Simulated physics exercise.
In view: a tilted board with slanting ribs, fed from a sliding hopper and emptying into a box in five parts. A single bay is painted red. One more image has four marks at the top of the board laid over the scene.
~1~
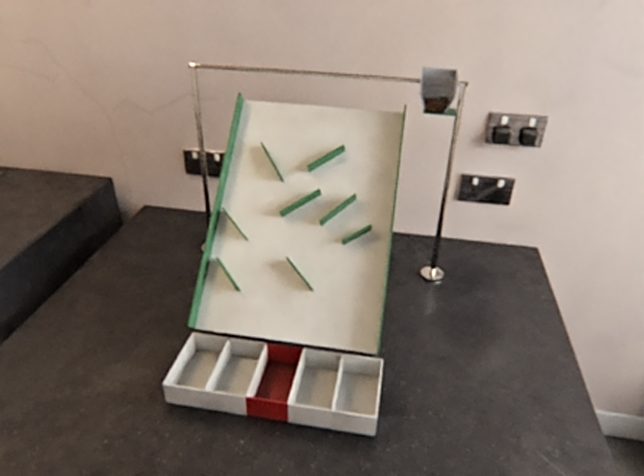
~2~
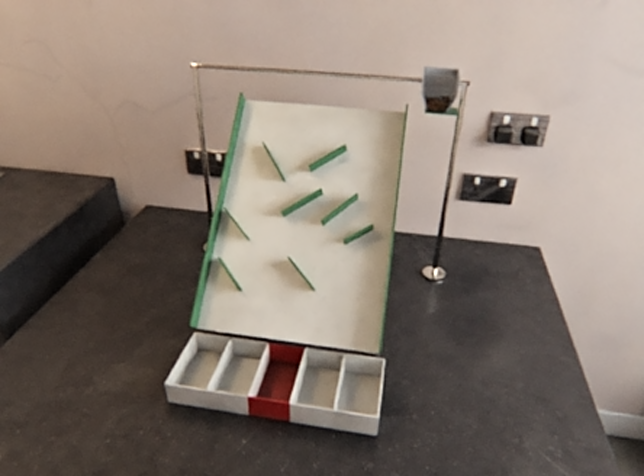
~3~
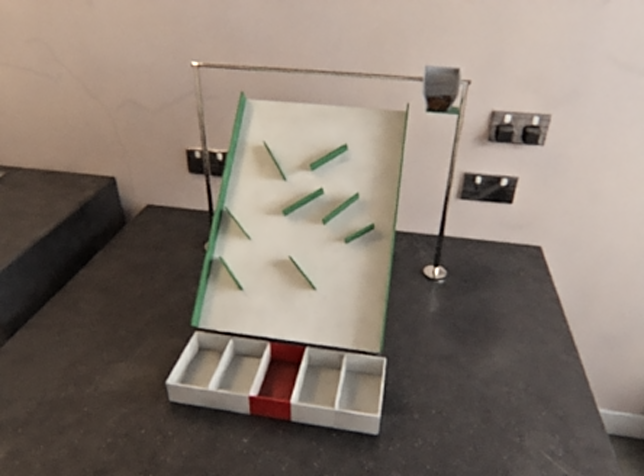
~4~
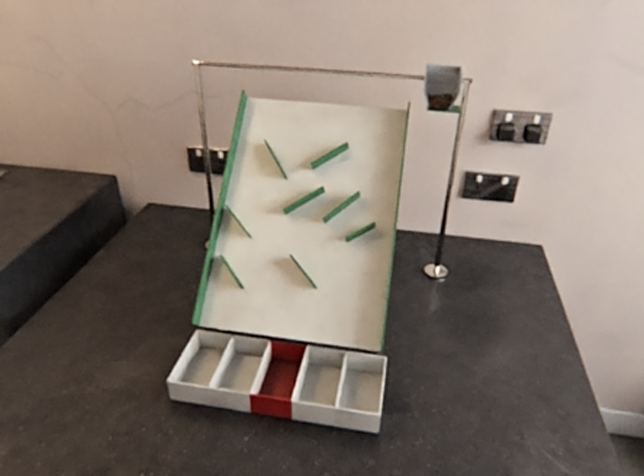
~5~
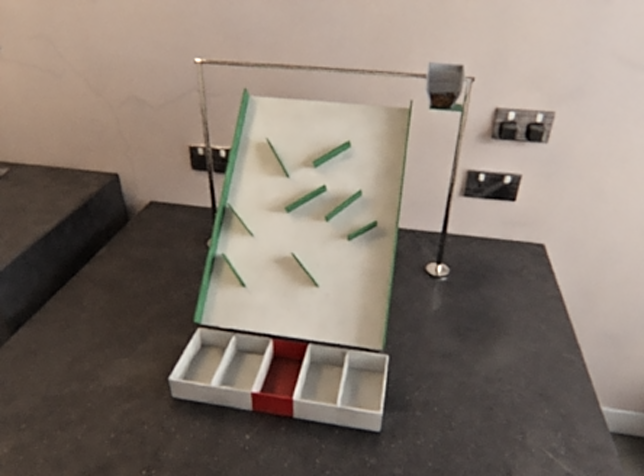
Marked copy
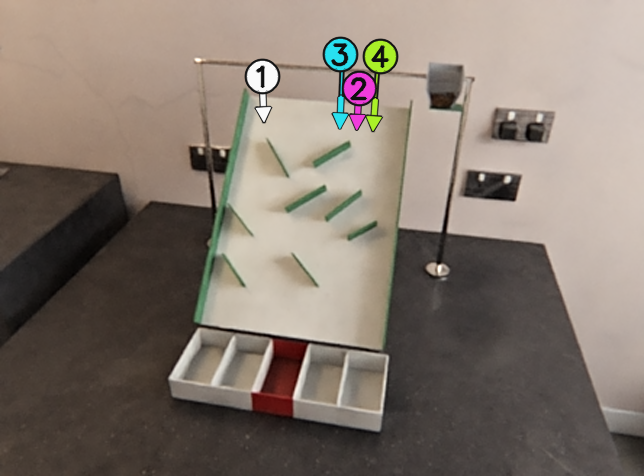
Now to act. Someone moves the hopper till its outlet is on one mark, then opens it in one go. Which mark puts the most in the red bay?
Choose 1.
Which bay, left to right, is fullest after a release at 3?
The second.
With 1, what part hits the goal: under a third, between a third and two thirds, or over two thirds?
Between a third and two thirds.
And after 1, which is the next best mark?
That is mark 3.
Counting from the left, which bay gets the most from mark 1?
The third from the left.
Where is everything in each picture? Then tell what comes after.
Hopper at (436, 103), cereal balls, door shut, in the first picture.
Ribs (263, 142) to (282, 176), (309, 166) to (346, 144), (281, 212) to (321, 189), in the second picture.
Ribs (322, 220) to (358, 193), (225, 207) to (247, 235), (345, 240) to (374, 224), in the third picture.
Ribs (220, 255) to (240, 286), (290, 254) to (315, 286), in the fourth picture.
Red bay at (273, 403), number 3 of 5 from the left, in the fifth picture.
On the marked copy, mark 1 meets the board at (263, 116); mark 2 meets the board at (357, 124); mark 3 meets the board at (339, 122); mark 4 meets the board at (373, 125).
For mark 1, about two thirds in the red bay, about a third in other bays, a stray few outside the box.
For mark 2, a small part in the red bay, nearly all in other bays.
For mark 3, about a quarter in the red bay, most in other bays, a stray few outside the box.
For mark 4, a stray few in the red bay, nearly all in other bays.
